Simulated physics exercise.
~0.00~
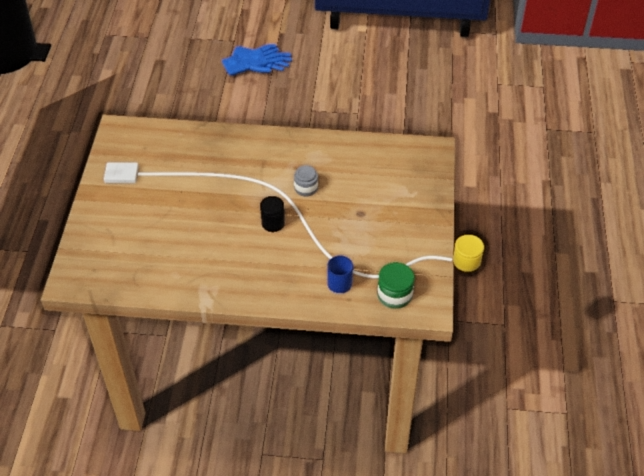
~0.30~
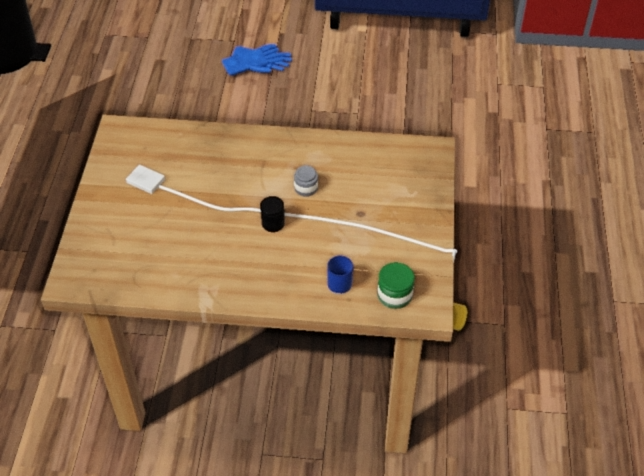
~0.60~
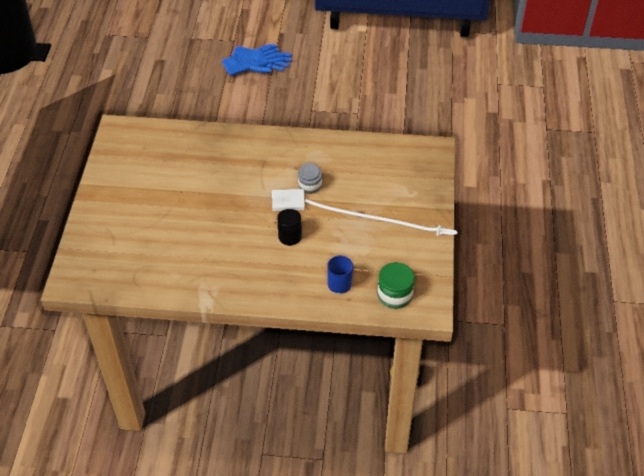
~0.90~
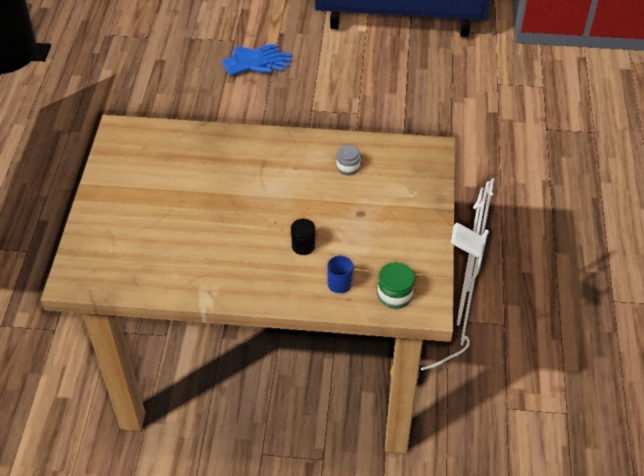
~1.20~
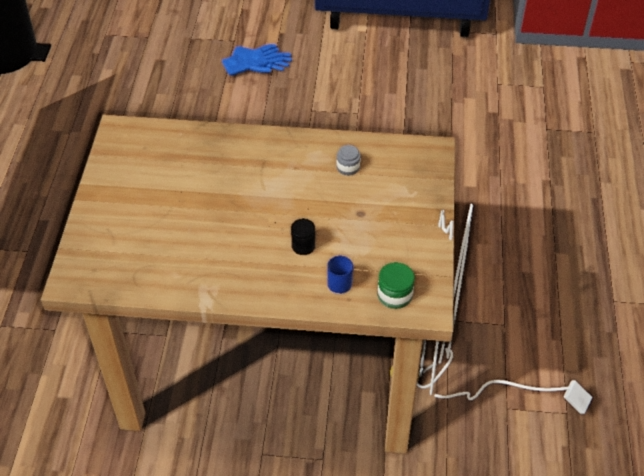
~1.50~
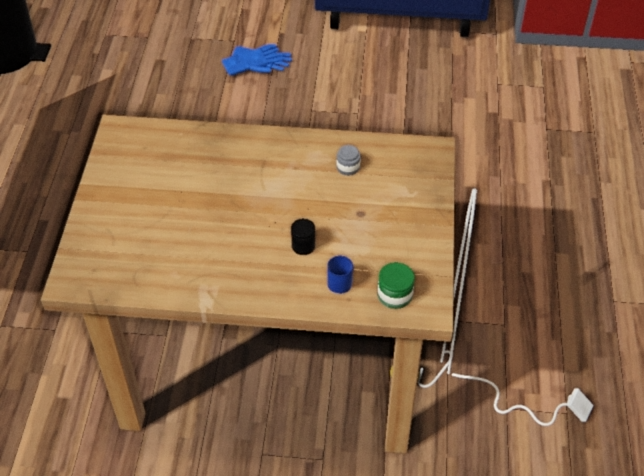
White cable sliding off a wooden table after a falling yellow object, nudging black and grey containers and landing on the floor.
